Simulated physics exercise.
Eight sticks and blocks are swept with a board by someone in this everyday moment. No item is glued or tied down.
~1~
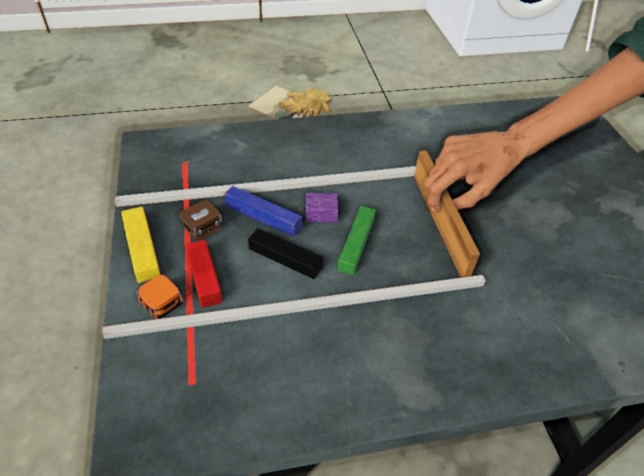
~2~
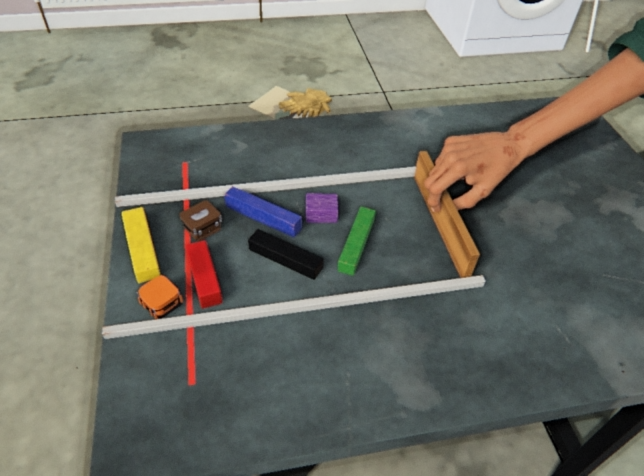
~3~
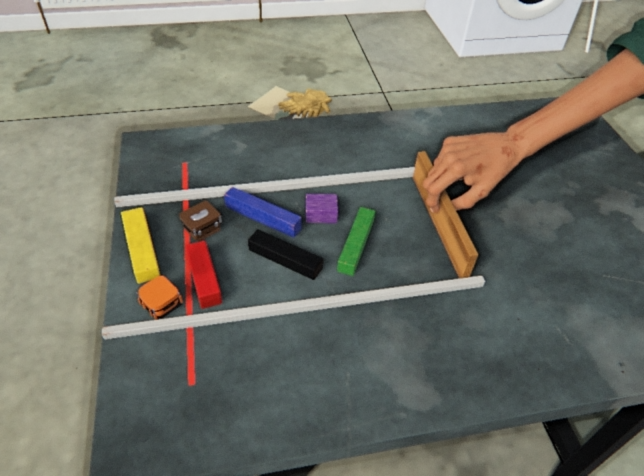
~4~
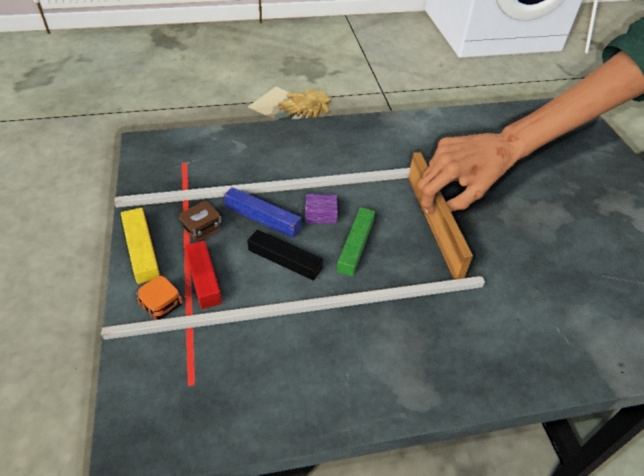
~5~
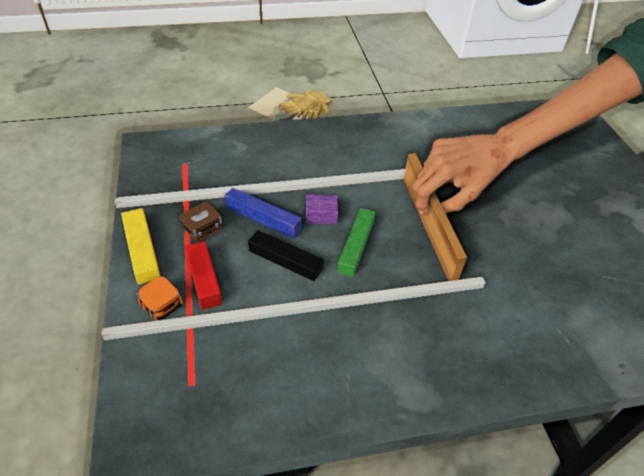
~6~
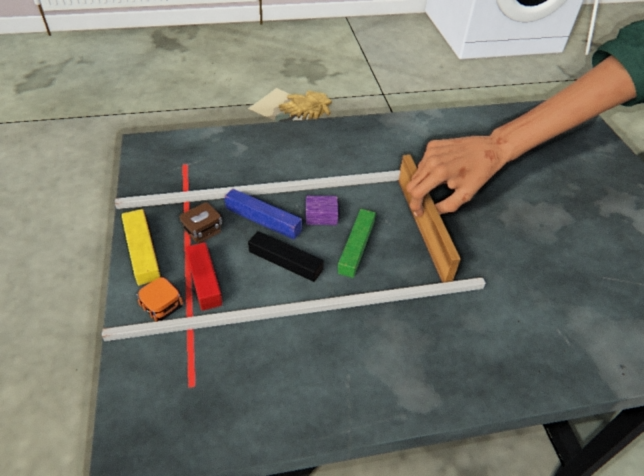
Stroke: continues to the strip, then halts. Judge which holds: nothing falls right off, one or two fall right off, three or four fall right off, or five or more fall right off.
The count that comes down will most likely be a single one or two.
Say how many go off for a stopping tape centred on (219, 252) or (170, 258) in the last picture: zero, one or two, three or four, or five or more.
Falls: Not one, then just one or two.
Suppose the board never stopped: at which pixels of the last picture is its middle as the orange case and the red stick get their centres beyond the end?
I reckon its middle sits around (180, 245) and then around (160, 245).
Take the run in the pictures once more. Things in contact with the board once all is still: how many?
Counting them up gives 2.
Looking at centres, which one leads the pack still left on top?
Closest at the end: The orange case.
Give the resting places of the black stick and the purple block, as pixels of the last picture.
Black stick at about (147, 270), purple block at about (173, 216).
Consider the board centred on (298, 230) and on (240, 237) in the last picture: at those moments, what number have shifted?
First 4 and then 6.
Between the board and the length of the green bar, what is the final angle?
About 0°.
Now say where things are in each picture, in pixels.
In the first frame, yellow bar (141, 243); orange case (160, 297); red stick (204, 273); board (443, 211); tape (188, 254).
In the second frame, orange case (160, 298); purple block (322, 208).
In the third frame, red stick (203, 274); black stick (285, 254).
In the fourth frame, yellow bar (140, 244); green bar (357, 240).
In the fifth frame, orange case (160, 299); brown case (201, 223).
In the sixth frame, yellow bar (141, 245); orange case (160, 300); red stick (204, 276); board (426, 215); tape (188, 256).
A little later, none off yet; yellow bar at rest near (141, 245); orange case at rest near (160, 300); red stick at rest near (204, 276).
Next, none off yet; yellow bar moving near (136, 246); orange case moving near (149, 301); red stick shifted a little near (171, 283).
When it is over, the number that fall off is one or two; down, yellow bar.
